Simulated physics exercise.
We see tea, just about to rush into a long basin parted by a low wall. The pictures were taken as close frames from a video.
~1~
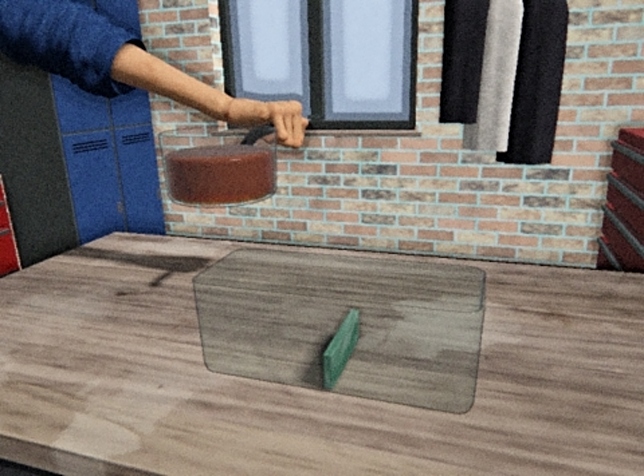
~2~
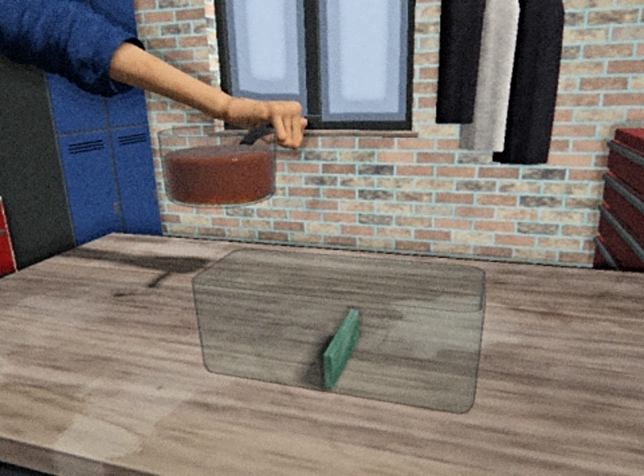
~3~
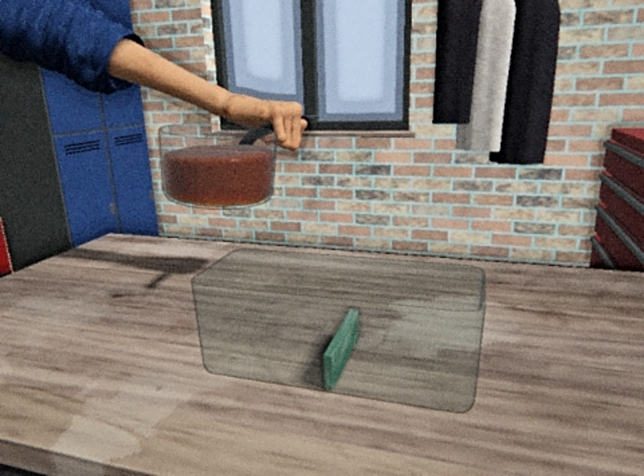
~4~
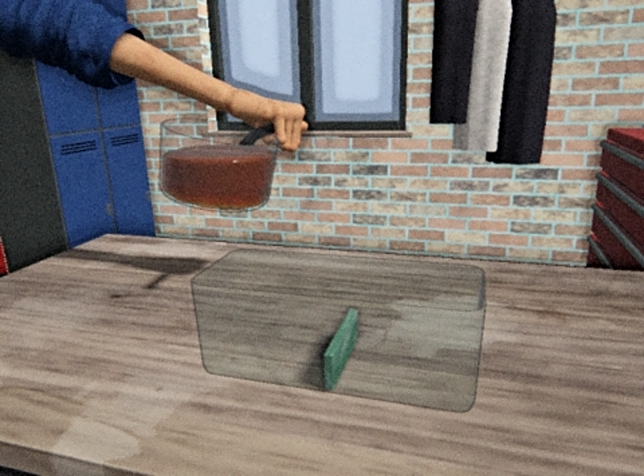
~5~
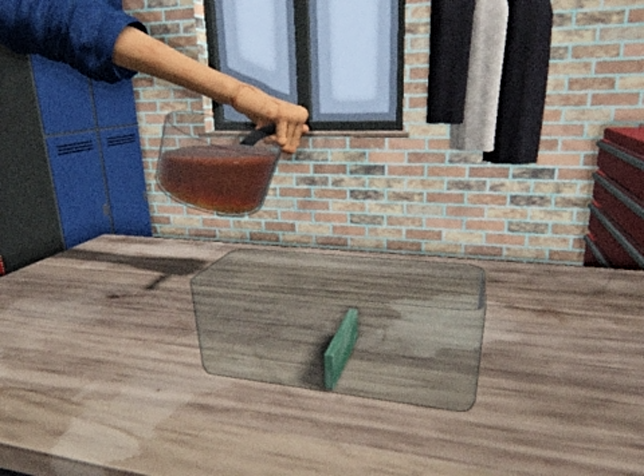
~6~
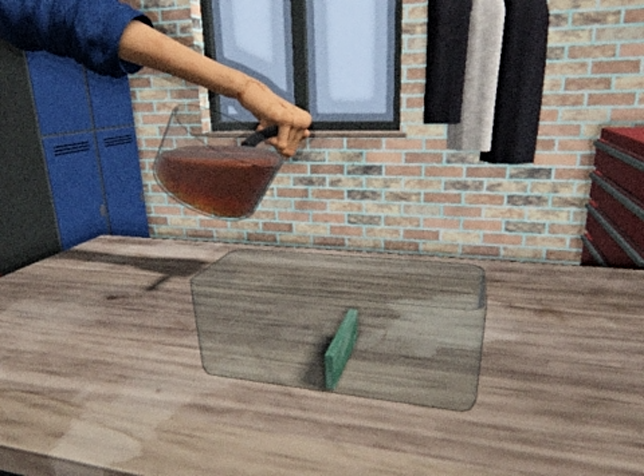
Hand holding a clear pot of reddish-brown tea above a wooden table, steadily tilting it rightward beside a long, divided glass basin.
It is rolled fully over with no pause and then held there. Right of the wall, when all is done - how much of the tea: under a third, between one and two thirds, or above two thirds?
I predict a little ends up right of the wall, short of one third.
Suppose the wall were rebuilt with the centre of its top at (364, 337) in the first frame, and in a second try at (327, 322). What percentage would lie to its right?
The first placement leaves close to 10 per cent, the second close to 35 per cent.
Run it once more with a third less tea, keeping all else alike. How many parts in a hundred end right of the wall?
It should come out close to 5 per cent.
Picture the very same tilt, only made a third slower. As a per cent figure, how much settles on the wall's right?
Around 25 percent.
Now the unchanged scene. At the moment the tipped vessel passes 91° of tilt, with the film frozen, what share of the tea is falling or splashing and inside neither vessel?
I'd put it at roughly 40 percent of it.
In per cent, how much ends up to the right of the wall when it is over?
Some 15 per cent.
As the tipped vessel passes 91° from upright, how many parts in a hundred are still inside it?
Remaining share, estimated: 35 %.
A moment on, the tilt is 91° and 37 per cent is still to pour, 22 is left of the wall and 3 right of it.
Next, the tilt is 109° and 7 per cent is still to pour, 74 is left of the wall and 11 right of it.
Then the tilt is 109° and 0 per cent is still to pour, 82 is left of the wall and 14 right of it.
Later the tilt is 109° and 0 per cent is still to pour, 82 is left of the wall and 14 right of it.
In the end 82 per cent lies left of the wall, 14 right of it and 4 outside.
